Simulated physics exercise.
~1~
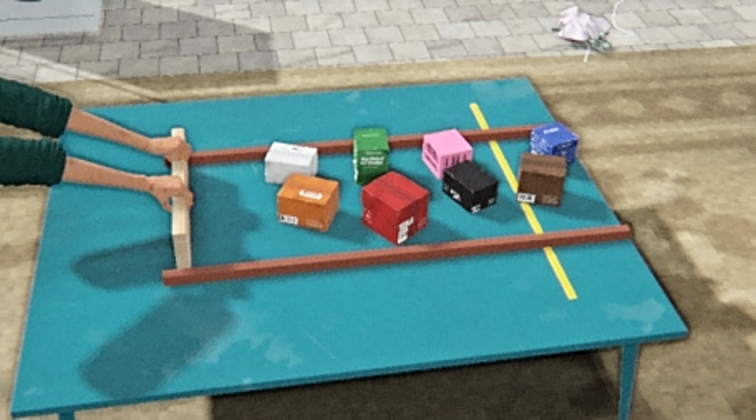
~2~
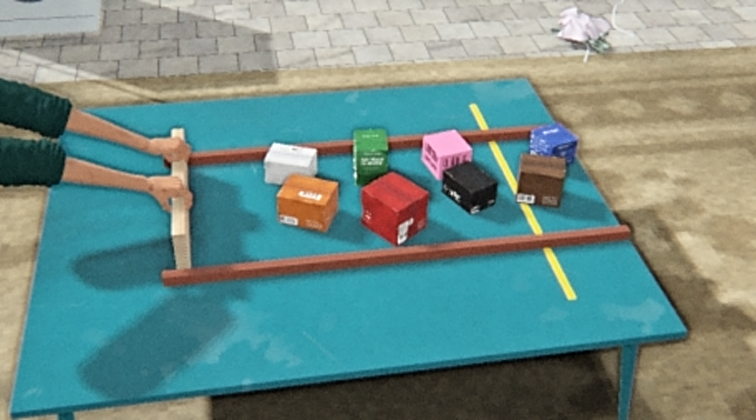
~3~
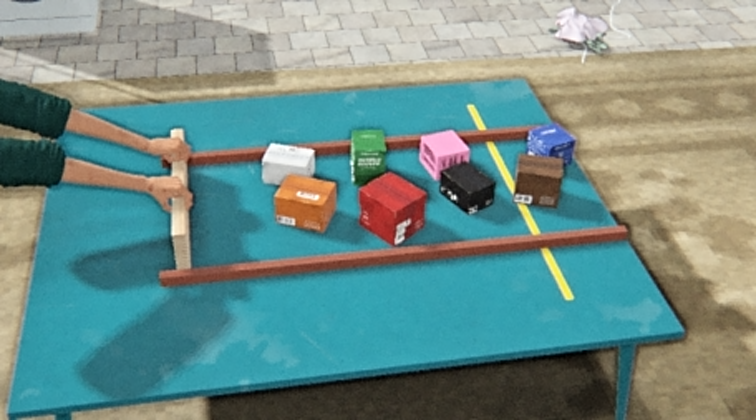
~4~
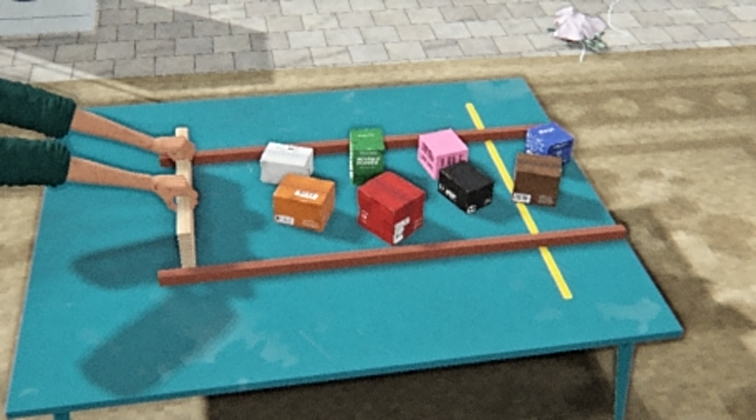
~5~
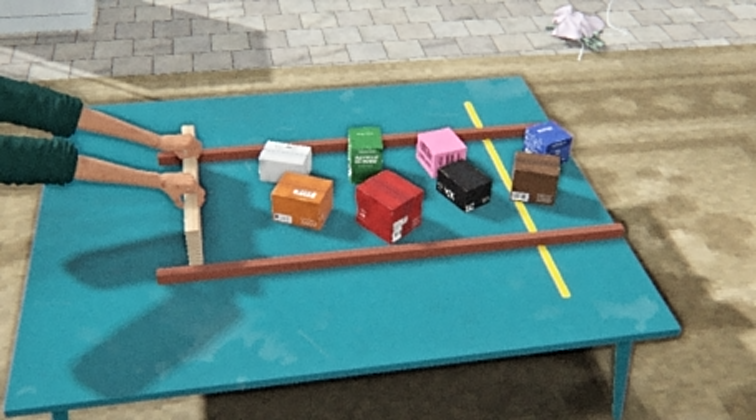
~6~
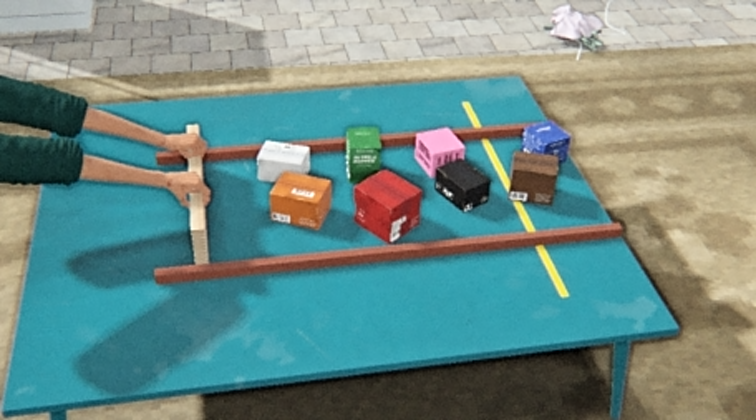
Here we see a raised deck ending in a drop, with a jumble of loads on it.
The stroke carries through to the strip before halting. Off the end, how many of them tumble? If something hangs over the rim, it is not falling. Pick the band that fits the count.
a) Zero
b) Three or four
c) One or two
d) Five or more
Answer: B.
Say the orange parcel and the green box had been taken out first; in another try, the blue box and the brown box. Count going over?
The number fallen is 1, and in the other try 1.
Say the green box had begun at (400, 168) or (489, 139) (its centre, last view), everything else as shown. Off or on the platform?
The green box is safe at the first spot and ends up below at the second.
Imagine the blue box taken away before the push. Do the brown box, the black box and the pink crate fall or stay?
In that case the brown box winds up down, the black box stays where it is, and the pink crate winds up down.
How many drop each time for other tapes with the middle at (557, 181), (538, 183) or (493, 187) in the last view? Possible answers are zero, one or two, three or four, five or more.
Going through the places as listed, I'd say five or more, then at least five, then one or two.
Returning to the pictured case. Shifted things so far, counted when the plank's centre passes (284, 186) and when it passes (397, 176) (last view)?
That makes 2 at the first spot and 6 at the second.
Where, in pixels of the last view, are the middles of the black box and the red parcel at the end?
In the last view, the middles sit near (577, 181) and near (549, 200).
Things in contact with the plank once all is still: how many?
So the total is 3.
A little later, none off yet; blue box at rest near (545, 145); brown box at rest near (533, 178); black box at rest near (462, 185).
Next, none off yet; blue box shifted a little near (565, 146); brown box shifted about its own width near (559, 176); black box shifted about its own width near (521, 185).
When it is over, the number that fall off is three or four; down, pink crate, brown box and blue box.
